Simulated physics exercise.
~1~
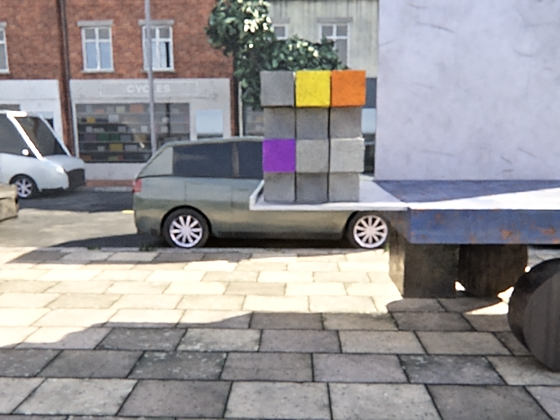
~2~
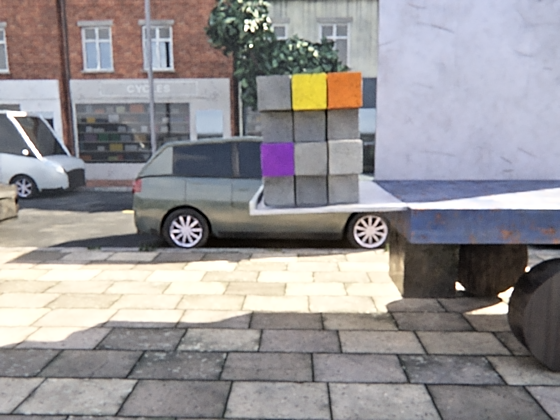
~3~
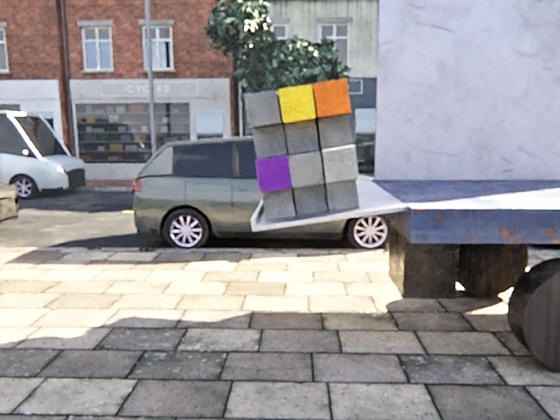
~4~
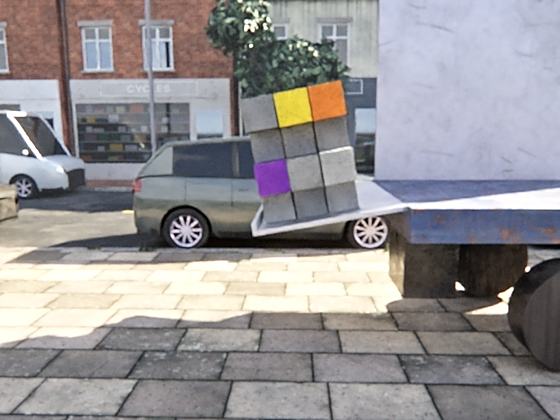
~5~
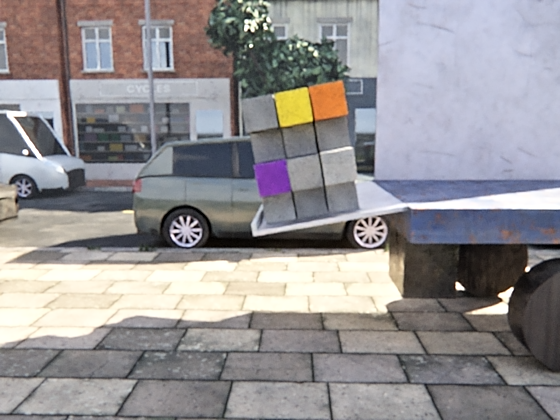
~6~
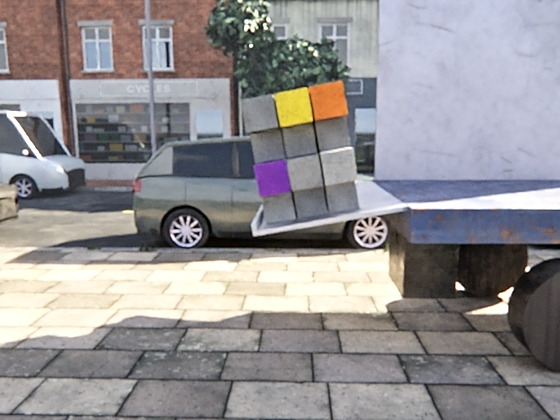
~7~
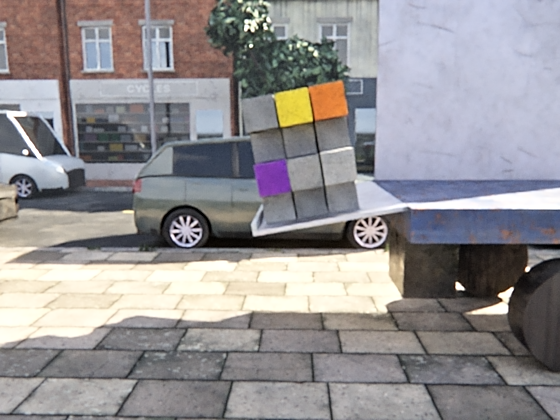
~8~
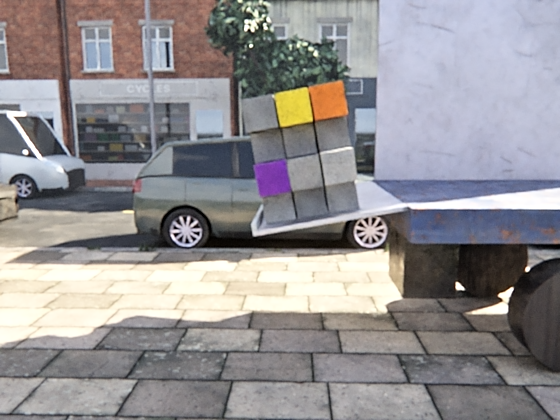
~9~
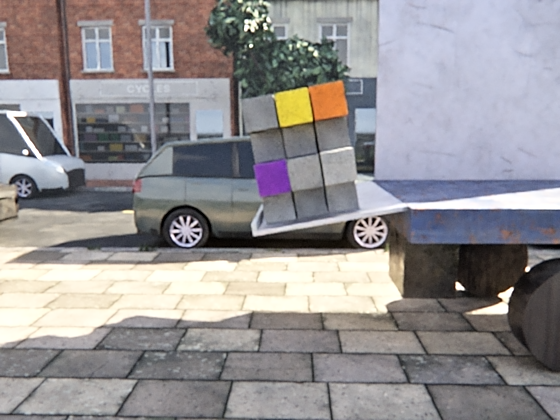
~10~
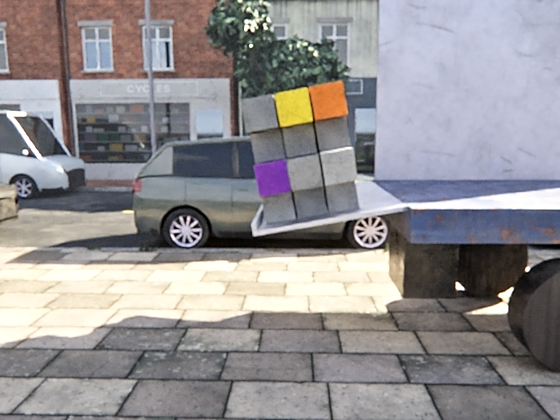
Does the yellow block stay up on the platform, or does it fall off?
The yellow block stays up on the platform, leaning with the rest of the stack.
